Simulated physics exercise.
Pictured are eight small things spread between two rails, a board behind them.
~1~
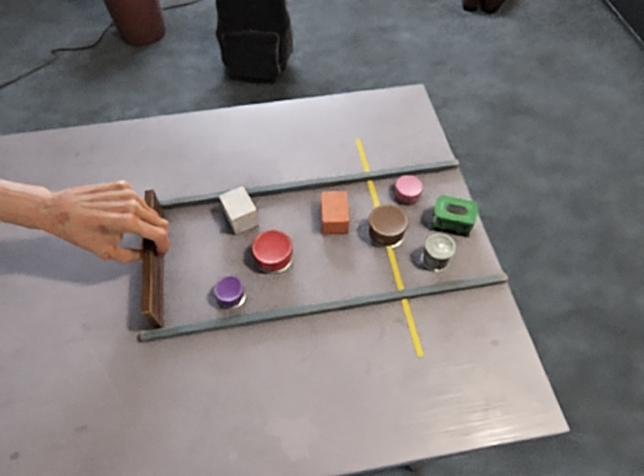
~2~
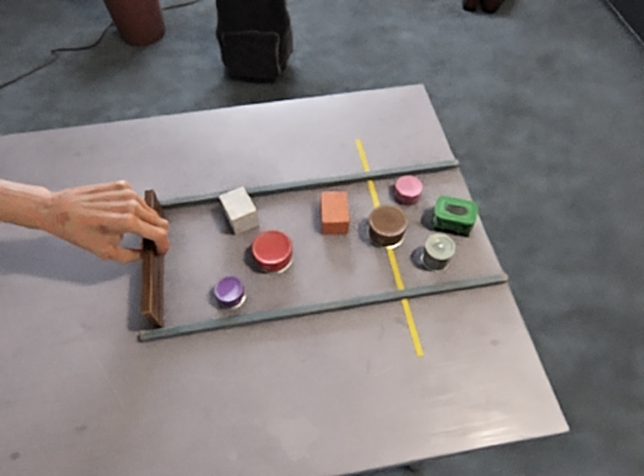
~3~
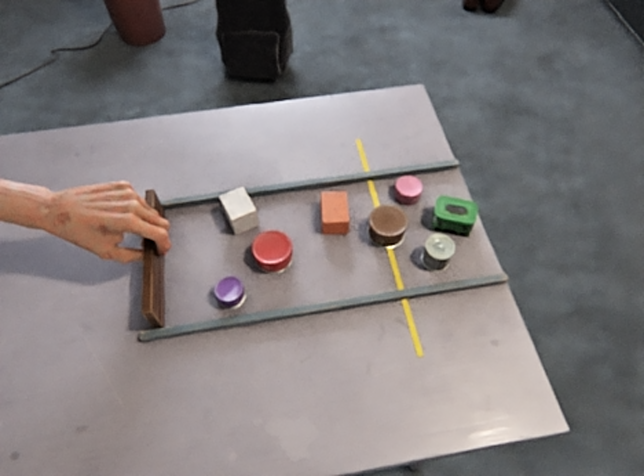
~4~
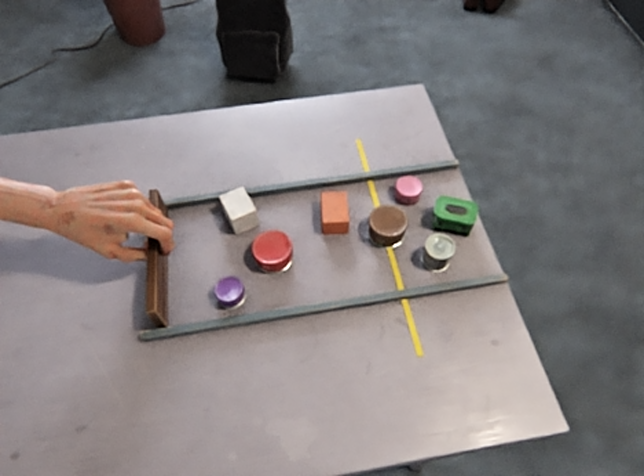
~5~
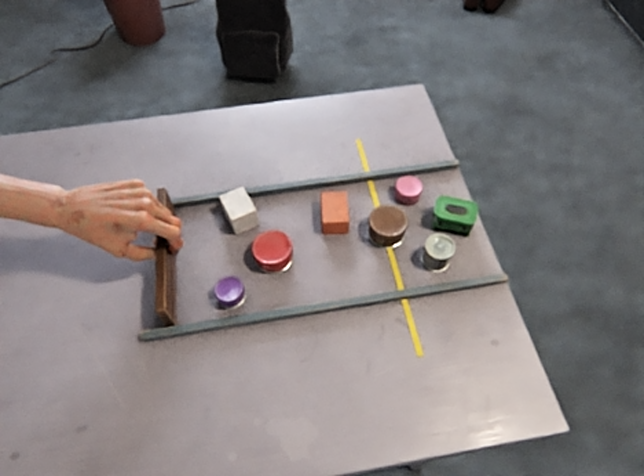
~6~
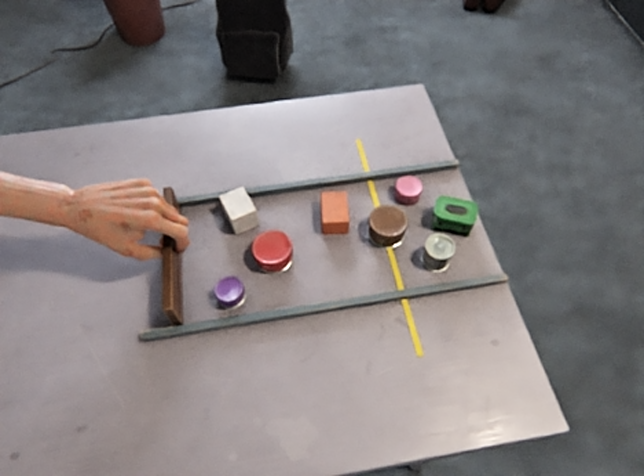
A hand slides a wooden board slightly right between two rails behind small, still objects.
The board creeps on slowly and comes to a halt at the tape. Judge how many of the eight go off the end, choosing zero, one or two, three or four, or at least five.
The count that falls off is none.
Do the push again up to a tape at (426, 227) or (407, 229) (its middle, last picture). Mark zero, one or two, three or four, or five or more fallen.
One after another: Either one or two; none.
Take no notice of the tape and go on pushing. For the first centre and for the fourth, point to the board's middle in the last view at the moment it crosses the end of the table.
About (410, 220) and about (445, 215).
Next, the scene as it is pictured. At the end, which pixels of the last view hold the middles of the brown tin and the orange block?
In the last view, the middles sit near (445, 228) and near (417, 206).
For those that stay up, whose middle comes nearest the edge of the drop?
The one you want is the green case.
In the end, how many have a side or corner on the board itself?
That makes 3.
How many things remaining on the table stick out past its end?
The number would be 1.
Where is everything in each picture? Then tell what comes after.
The first picture shows green case (454, 216); grey pot (438, 253); pink tub (408, 191); board (154, 256); tape (385, 233).
The second picture shows grey pot (438, 253); purple tin (230, 292).
The third picture shows pink tub (408, 191); board (154, 256).
The fourth picture shows green case (454, 216); brown tin (387, 226).
The fifth picture shows grey pot (438, 253); red pot (273, 252).
The sixth picture shows green case (454, 216); grey pot (438, 253); pink tub (408, 191); board (173, 254); tape (385, 233).
Early on, none off yet; green case at rest near (454, 216); grey pot at rest near (438, 253); pink tub at rest near (408, 191).
Finally, the number that fall off is zero.
